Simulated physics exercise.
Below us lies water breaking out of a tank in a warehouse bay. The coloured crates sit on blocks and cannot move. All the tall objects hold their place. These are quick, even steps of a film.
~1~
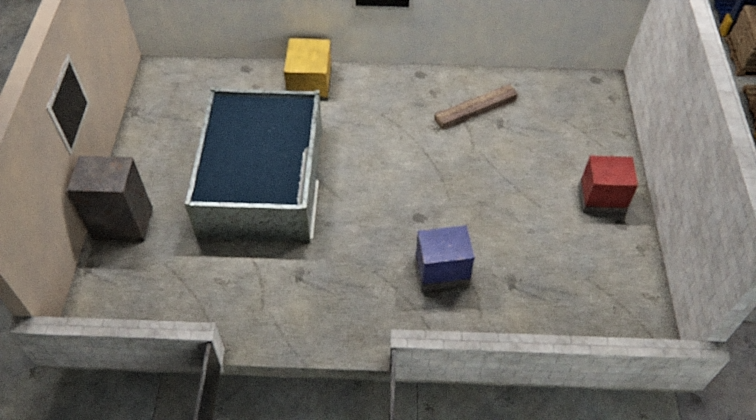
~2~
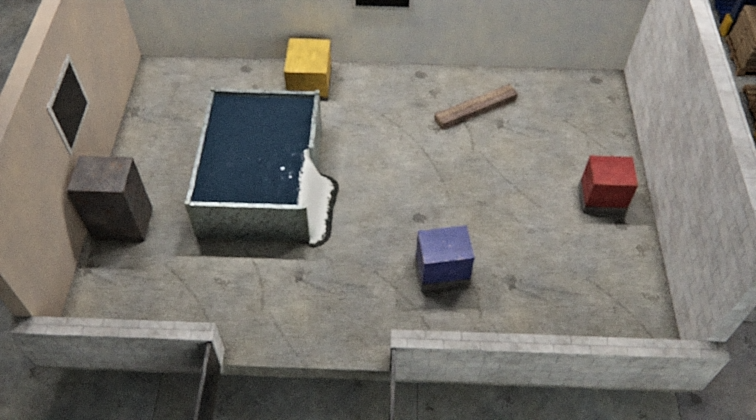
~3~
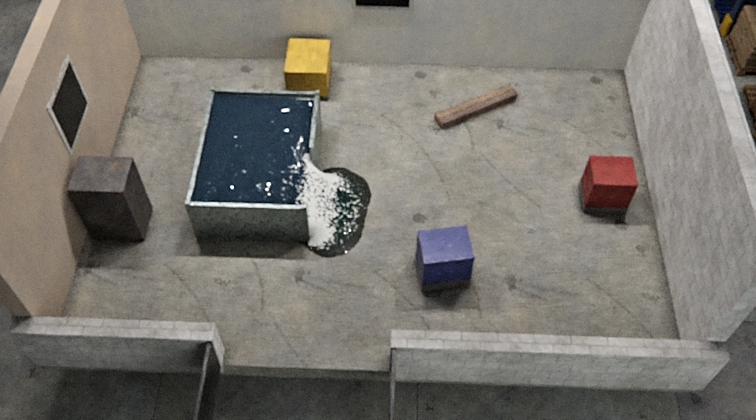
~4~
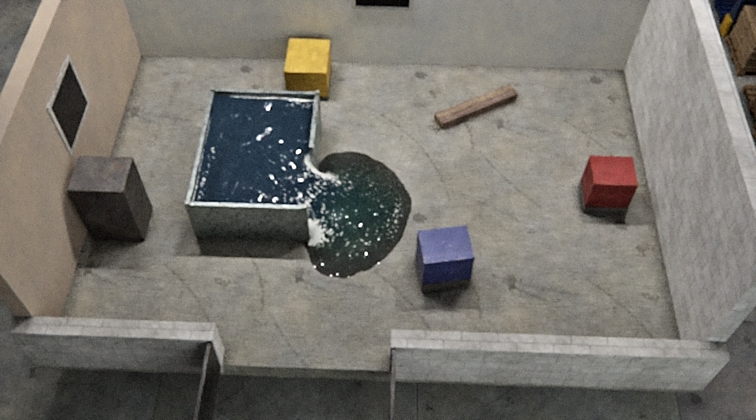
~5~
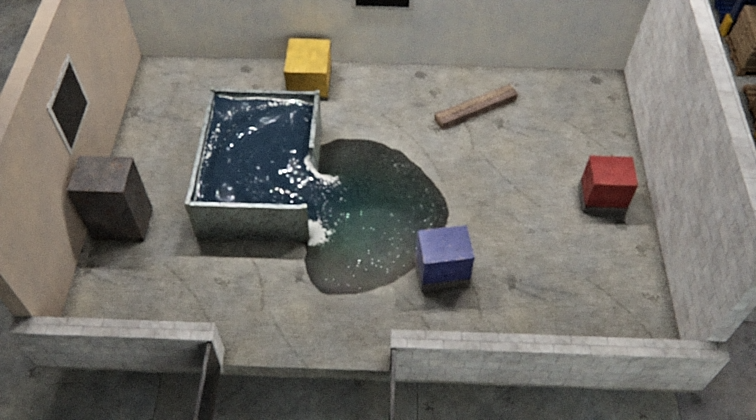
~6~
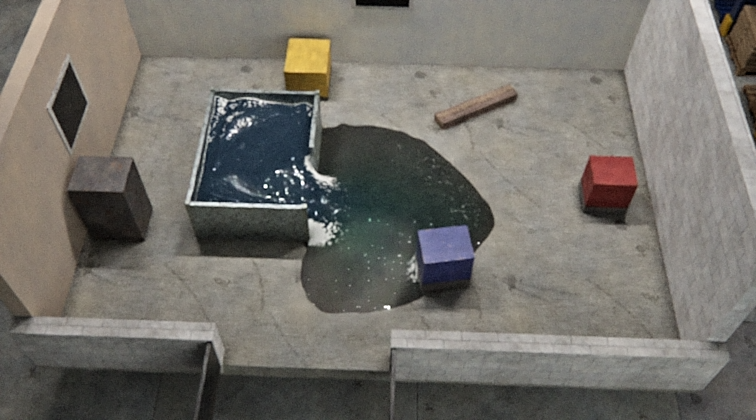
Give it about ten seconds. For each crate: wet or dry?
The blue crate is wetted; the yellow crate is wetted; the red crate is wetted.
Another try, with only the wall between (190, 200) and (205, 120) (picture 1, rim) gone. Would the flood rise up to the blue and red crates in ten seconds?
Blue stays dry; red remains dry.
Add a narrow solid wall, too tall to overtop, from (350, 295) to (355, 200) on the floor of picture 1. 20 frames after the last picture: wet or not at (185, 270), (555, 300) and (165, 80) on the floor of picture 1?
One after the other: No water, no water, free of water.
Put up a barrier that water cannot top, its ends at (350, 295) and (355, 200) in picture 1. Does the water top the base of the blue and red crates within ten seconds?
My reading: The blue one keeps dry; the red one escapes it.
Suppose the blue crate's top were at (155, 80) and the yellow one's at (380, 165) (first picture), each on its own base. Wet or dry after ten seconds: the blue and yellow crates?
My reading: Blue crate remains dry; yellow crate ends up wet.
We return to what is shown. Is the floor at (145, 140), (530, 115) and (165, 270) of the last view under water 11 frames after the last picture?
In turn: Not flooded, awash, dry.
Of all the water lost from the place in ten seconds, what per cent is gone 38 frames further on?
I make it 60 per cent.
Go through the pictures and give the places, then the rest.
The first frame shows still water in the water tank at (257, 149).
In the second frame, the front is at (326, 179), out from the gap at (308, 197).
In the third frame, water pours out at (308, 199) and has run to (357, 180).
In the fourth frame, water pours out at (309, 200) and has run to (404, 198).
In the fifth frame, the front is at (439, 202), out from the gap at (309, 201).
In the sixth frame, the front is at (488, 223), out from the gap at (309, 200).
A moment on, water covers 30 % of the floor; the blue crate water round its plinth, the yellow crate water round its plinth, the red crate water round its plinth.
Next, water covers 45 % of the floor; the blue crate water round its plinth, the yellow crate water round its plinth, the red crate water round its plinth.
Then, water covers 55 % of the floor; the blue crate water round its plinth, the yellow crate water round its plinth, the red crate water round its plinth.
Later, water covers 65 % of the floor; the blue crate water round its plinth, the yellow crate water round its plinth, the red crate water round its plinth.
In the end, water covers 80 % of the floor; the blue crate was topped, the yellow crate was topped, the red crate was topped.
